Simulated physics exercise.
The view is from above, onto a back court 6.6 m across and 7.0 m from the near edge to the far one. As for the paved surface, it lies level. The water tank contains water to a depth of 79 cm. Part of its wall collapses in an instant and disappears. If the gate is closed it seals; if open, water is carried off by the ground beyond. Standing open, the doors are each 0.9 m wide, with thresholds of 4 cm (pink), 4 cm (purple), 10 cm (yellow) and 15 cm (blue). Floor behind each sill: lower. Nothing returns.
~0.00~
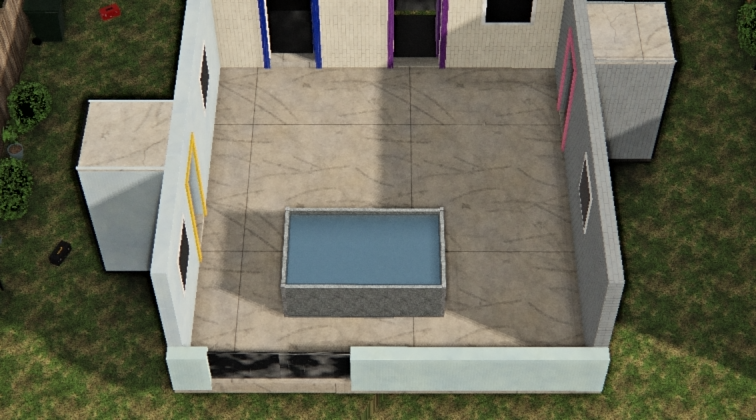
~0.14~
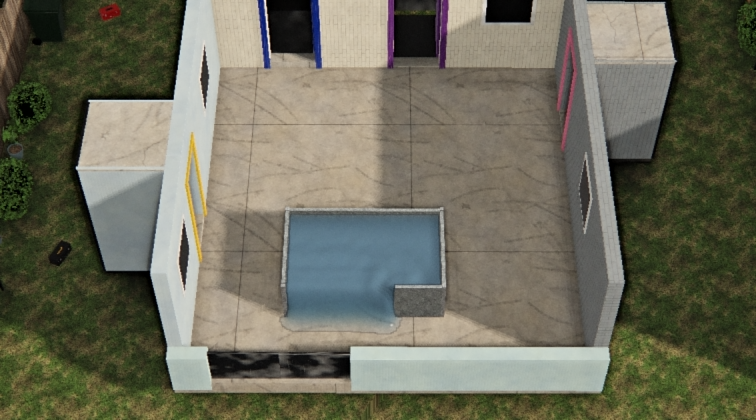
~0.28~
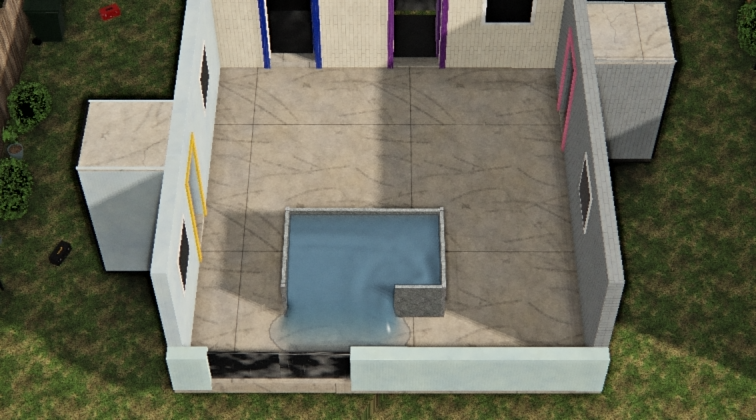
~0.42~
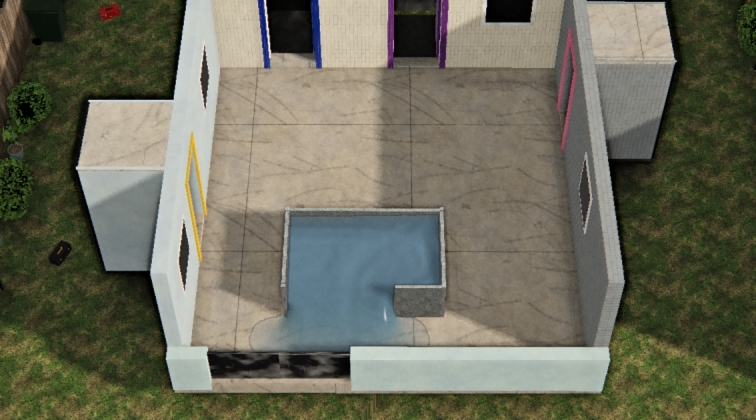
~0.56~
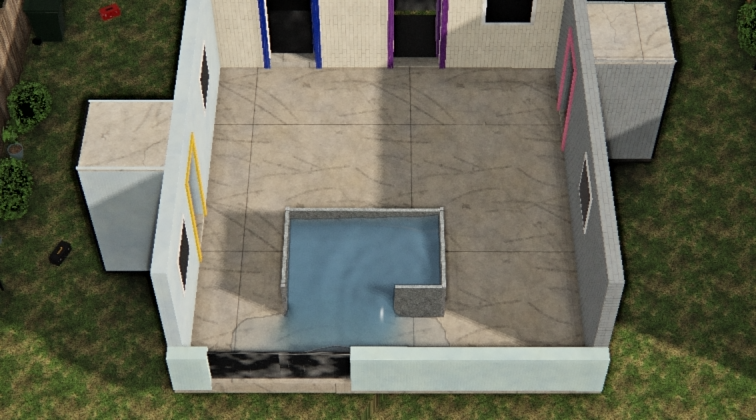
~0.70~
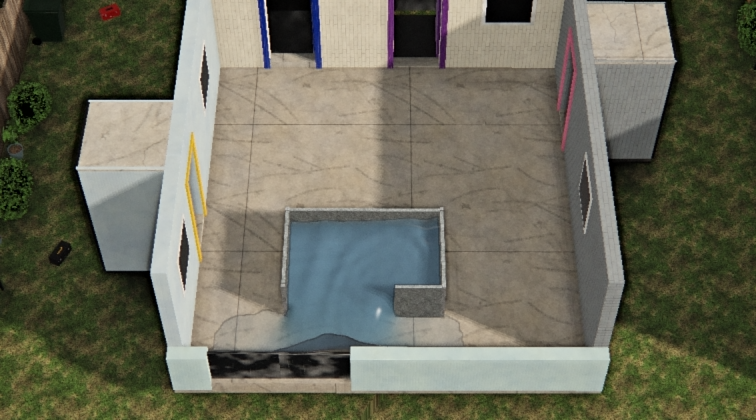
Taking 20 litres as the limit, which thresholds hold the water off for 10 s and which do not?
One by one: The pink door will see too much water come in; the purple door will see too much water come in; the yellow door will see an amount within the limit come in; the blue door will see an amount within the limit come in.
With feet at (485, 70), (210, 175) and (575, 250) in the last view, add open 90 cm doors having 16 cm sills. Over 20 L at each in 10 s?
In sequence the answers are less than that, less than that and less than that.
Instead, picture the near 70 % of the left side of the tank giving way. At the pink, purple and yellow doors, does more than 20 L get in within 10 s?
Outcomes - pink: Exceeded, purple: Not exceeded, yellow: Exceeded.
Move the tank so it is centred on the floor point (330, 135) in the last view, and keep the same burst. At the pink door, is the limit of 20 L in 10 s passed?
Lab note: Pink door, limit held.
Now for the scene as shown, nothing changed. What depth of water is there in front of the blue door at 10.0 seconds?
Looks like about 8.0 cm at that spot.
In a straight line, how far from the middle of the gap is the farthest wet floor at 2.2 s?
About 4.2 m.
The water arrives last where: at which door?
That would be the purple door.
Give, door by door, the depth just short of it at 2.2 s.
Depth readings (cm): Pink = 0; purple = 0; yellow = 9; blue = 0.
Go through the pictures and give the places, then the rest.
The water tank at (364, 250) is whole and still, 79 cm deep, in the first picture.
The front is at (283, 318), 1.0 m from the gap at (341, 306); 0.5 m2 of floor is under water; 79 cm left at the back of the water tank, in the second picture.
The front is at (275, 333), 1.2 m from the gap at (341, 306); 1.5 m2 of floor is under water; 76 cm left at the back of the water tank, in the third picture.
The front is at a hidden place, 1.6 m from the gap at (341, 307); 2.8 m2 of floor is under water; 69 cm left at the back of the water tank, in the fourth picture.
Water pours out at (341, 308) and has run 1.9 m, to a hidden place; typically 17 cm deep outside, 69 cm at the water tank's back, in the fifth picture.
Water pours out at (341, 307) and has run 2.3 m, to a hidden place; typically 18 cm deep outside, 64 cm at the water tank's back, in the sixth picture.
After 1.4 s water covers 15 % of the floor and is deepest (62 cm) near (189, 370); pink door not reached, purple door not reached, yellow door not reached, blue door not reached.
After 2.2 s water covers 30 % of the floor and is deepest (52 cm) near (200, 370); pink door not reached, purple door not reached, yellow door 9 cm at the sill, 0 L in, blue door not reached.
After 3.5 s water covers 60 % of the floor and is deepest (28 cm) near (570, 371); pink door 3 cm at the sill, 0 L in, purple door not reached, yellow door 9 cm at the sill, 0 L in, blue door 6 cm at the sill, 0 L in.
After 6.0 s water covers 95 % of the floor and is deepest (16 cm) near (440, 71); pink door 4 cm at the sill, 0 L in, purple door 6 cm at the sill, 6 L in, yellow door 7 cm at the sill, 1 L in, blue door 15 cm at the sill, 4 L in.
After 10.0 s water covers 100 % of the floor and is deepest (11 cm) near (561, 177); pink door 10 cm at the sill, 49 L in, purple door 9 cm at the sill, 62 L in, yellow door 4 cm at the sill, 1 L in, blue door 8 cm at the sill, 4 L in.
